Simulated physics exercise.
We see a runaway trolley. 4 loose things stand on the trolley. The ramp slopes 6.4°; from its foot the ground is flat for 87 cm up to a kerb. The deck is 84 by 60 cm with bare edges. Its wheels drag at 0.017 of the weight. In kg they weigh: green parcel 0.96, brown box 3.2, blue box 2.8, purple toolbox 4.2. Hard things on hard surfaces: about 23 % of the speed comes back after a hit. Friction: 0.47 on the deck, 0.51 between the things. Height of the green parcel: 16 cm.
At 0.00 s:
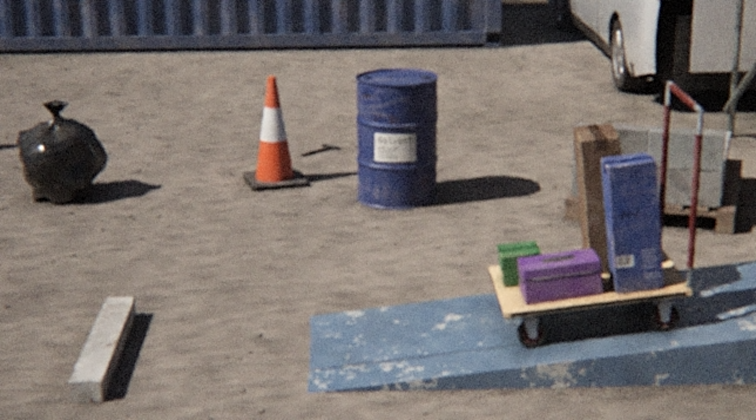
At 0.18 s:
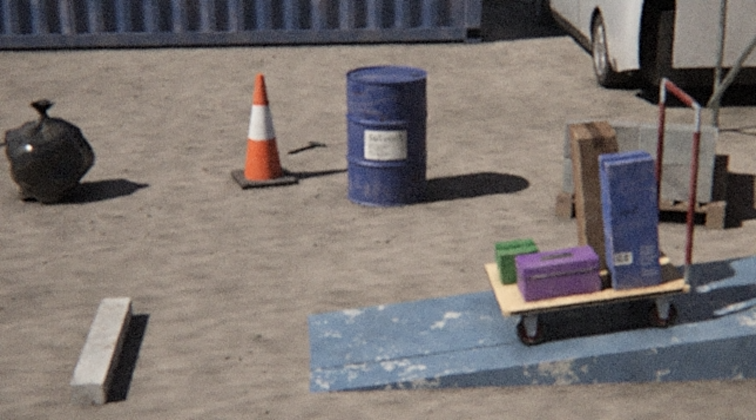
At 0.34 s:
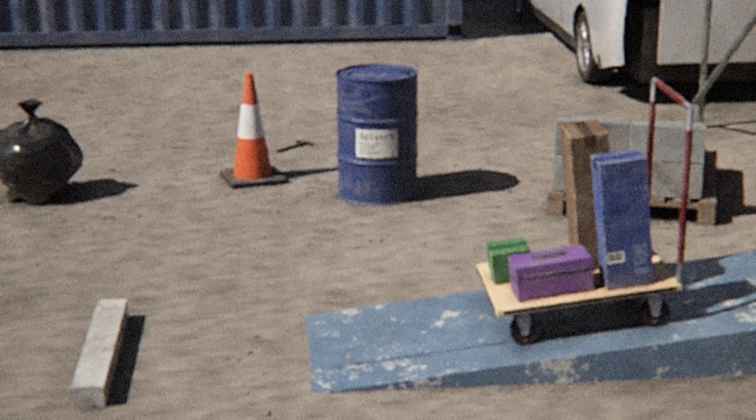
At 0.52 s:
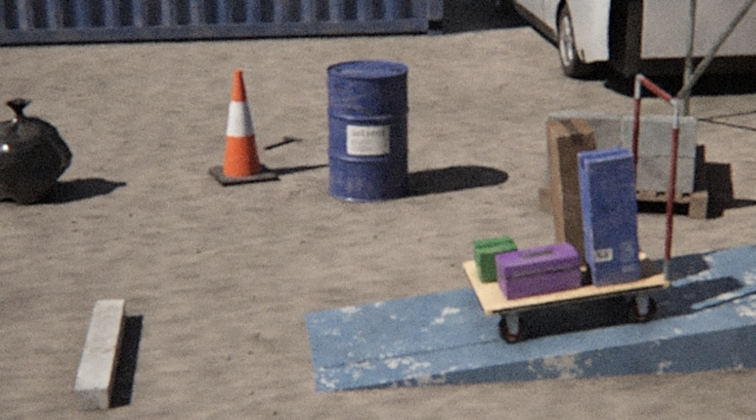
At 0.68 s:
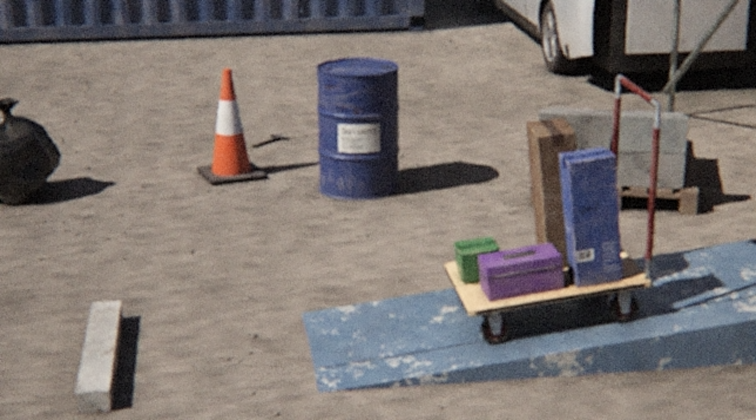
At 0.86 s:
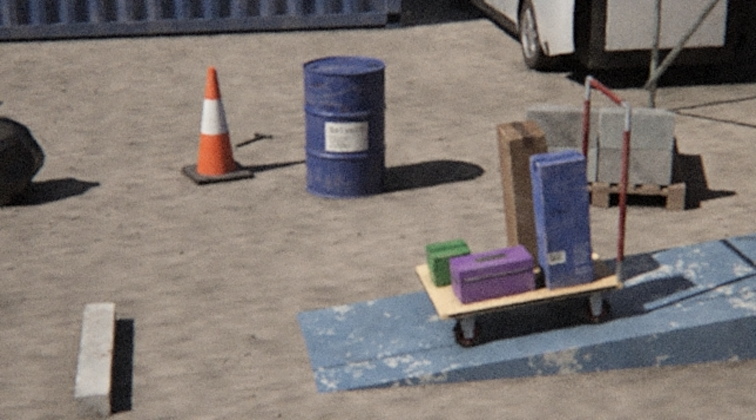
The clip opens on a trolley carrying a green parcel, purple toolbox, brown box and blue box on a blue ramp, with a drum and traffic cone behind. It barely moves at first, then rolls leftward down the slope, gathering speed, while the view shifts and the background slides left.
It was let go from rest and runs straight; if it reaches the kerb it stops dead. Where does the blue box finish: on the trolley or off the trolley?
The blue box remains on the deck.
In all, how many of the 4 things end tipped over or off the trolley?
In all, 3.
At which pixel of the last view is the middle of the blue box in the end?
Near (132, 280).
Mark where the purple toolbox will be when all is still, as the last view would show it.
At about (107, 321).
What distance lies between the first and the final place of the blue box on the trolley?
About 44 cm.
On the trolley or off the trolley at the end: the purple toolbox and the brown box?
The purple toolbox is still on the trolley; the brown box finishes off the trolley.
After 2.06 s, 2 cm left to run.
After 2.36 s, trolley at the kerb; green parcel now off the trolley; blue box 26° off its base near (179, 268); brown box 34° off its base.
After 2.66 s, trolley at the kerb; blue box on its side near (140, 279); brown box on its side; purple toolbox moved 21 cm.
In the end (3.9 s), off the trolley, green parcel and brown box; toppled on the trolley, blue box; not toppled but over 10 cm from the start, purple toolbox. At the end, from the last picture's camera, blue box near (132, 280).
